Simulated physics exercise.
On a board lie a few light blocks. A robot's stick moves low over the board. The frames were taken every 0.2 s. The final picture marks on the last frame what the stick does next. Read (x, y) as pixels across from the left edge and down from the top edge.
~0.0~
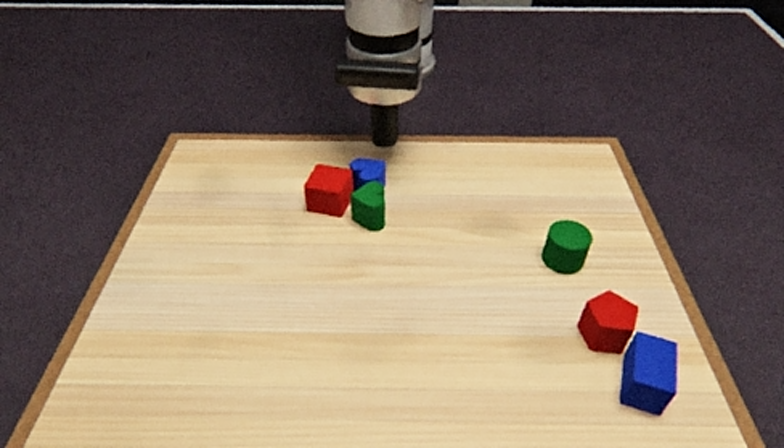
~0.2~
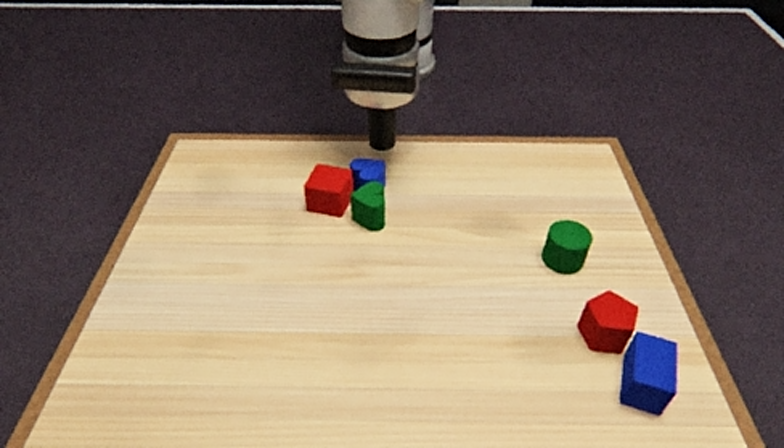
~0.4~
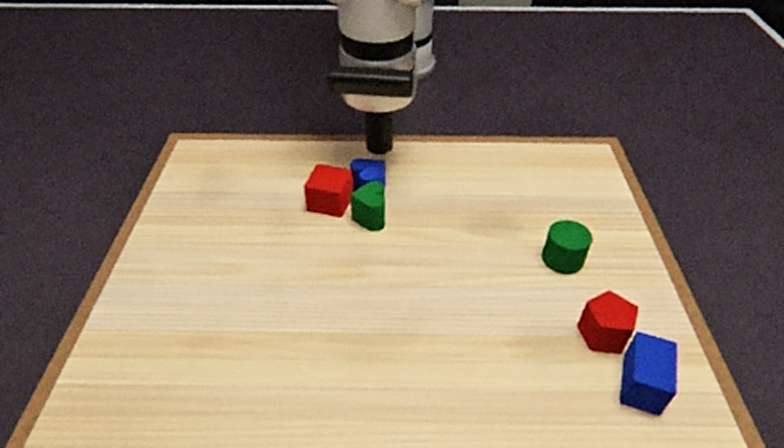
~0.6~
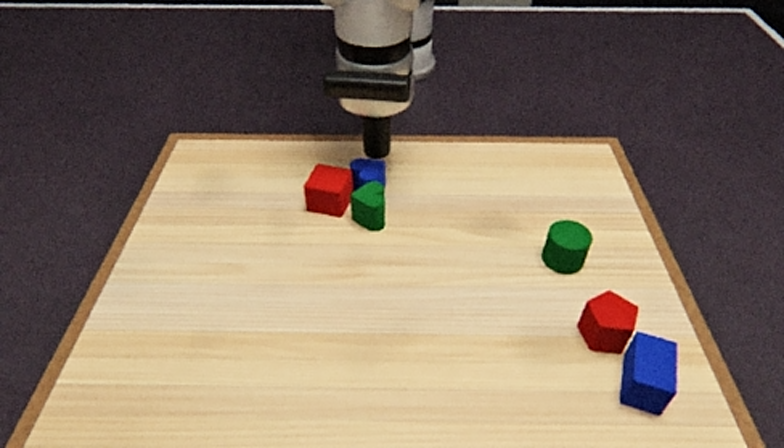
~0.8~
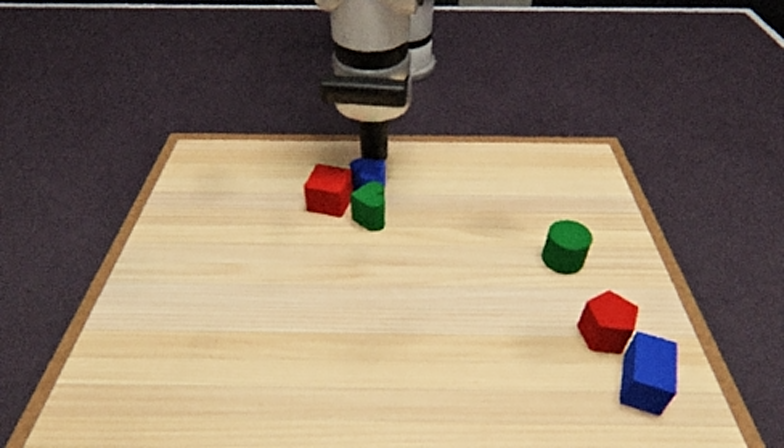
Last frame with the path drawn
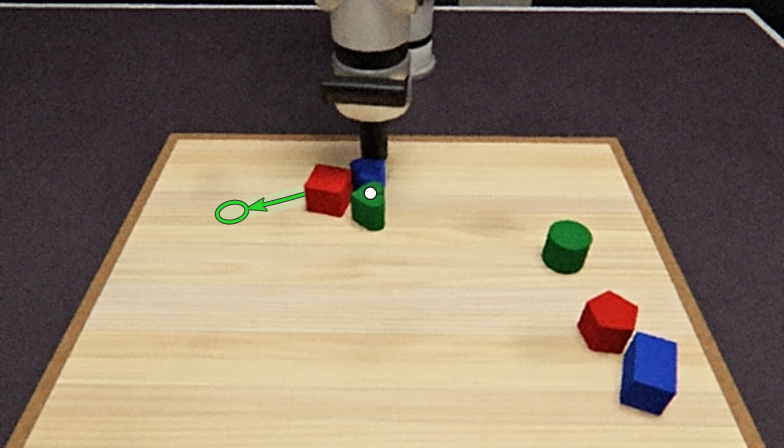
A pale wooden board with a brown edge lies on a dark surface, seen from above and in front by a still camera. Near its far edge sit a red block, a blue heart-shaped block and a green heart-shaped one, with a green cylinder, red pentagonal block and blue block at right. The robot's dark stick shifts slightly left and nearer, while every block stays still.
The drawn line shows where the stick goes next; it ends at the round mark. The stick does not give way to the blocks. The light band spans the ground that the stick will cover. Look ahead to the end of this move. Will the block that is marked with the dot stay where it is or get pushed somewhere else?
It will be resting on its spot.
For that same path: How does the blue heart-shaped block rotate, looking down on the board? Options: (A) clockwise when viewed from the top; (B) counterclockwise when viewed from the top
The correct letter is B.
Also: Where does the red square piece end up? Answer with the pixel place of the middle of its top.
For the centre of its top, I'd go with (315, 189).
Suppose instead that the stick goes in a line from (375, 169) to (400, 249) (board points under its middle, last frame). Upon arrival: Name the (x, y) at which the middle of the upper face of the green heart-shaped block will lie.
It will end up at (363, 214).
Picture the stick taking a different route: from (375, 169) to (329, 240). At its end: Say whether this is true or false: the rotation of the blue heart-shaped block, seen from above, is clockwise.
False - the claim does not hold.
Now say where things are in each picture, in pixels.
Lower end of the stick (385, 140), tops of blocks, red square piece (328, 177), blue heart-shaped block (368, 167), green heart-shaped block (370, 193), in the first picture.
Stick (382, 143), blocks as before, in the second picture.
Stick (380, 147), blocks as before, in the third picture.
Stick (377, 151), blocks as before, in the fourth picture.
Stick (374, 156), red square piece (328, 177), blue heart-shaped block (368, 167), green heart-shaped block (370, 193), in the fifth picture.
The drawn path runs from (375, 169) via (309, 193), ending at (232, 212); the dot is on the green heart-shaped block.
The first path, step by step. One third of the way, stick (331, 172); red square piece (323, 182); blue heart-shaped block (366, 169), turned 20° anticlockwise.
Two thirds of the way, stick (281, 187); red square piece (315, 189), turned 35° anticlockwise; blue heart-shaped block (366, 169), turned 20° anticlockwise.
At the end, stick (229, 199); red square piece (315, 189), turned 35° anticlockwise; blue heart-shaped block (366, 169), turned 20° anticlockwise; green heart-shaped block not moved.
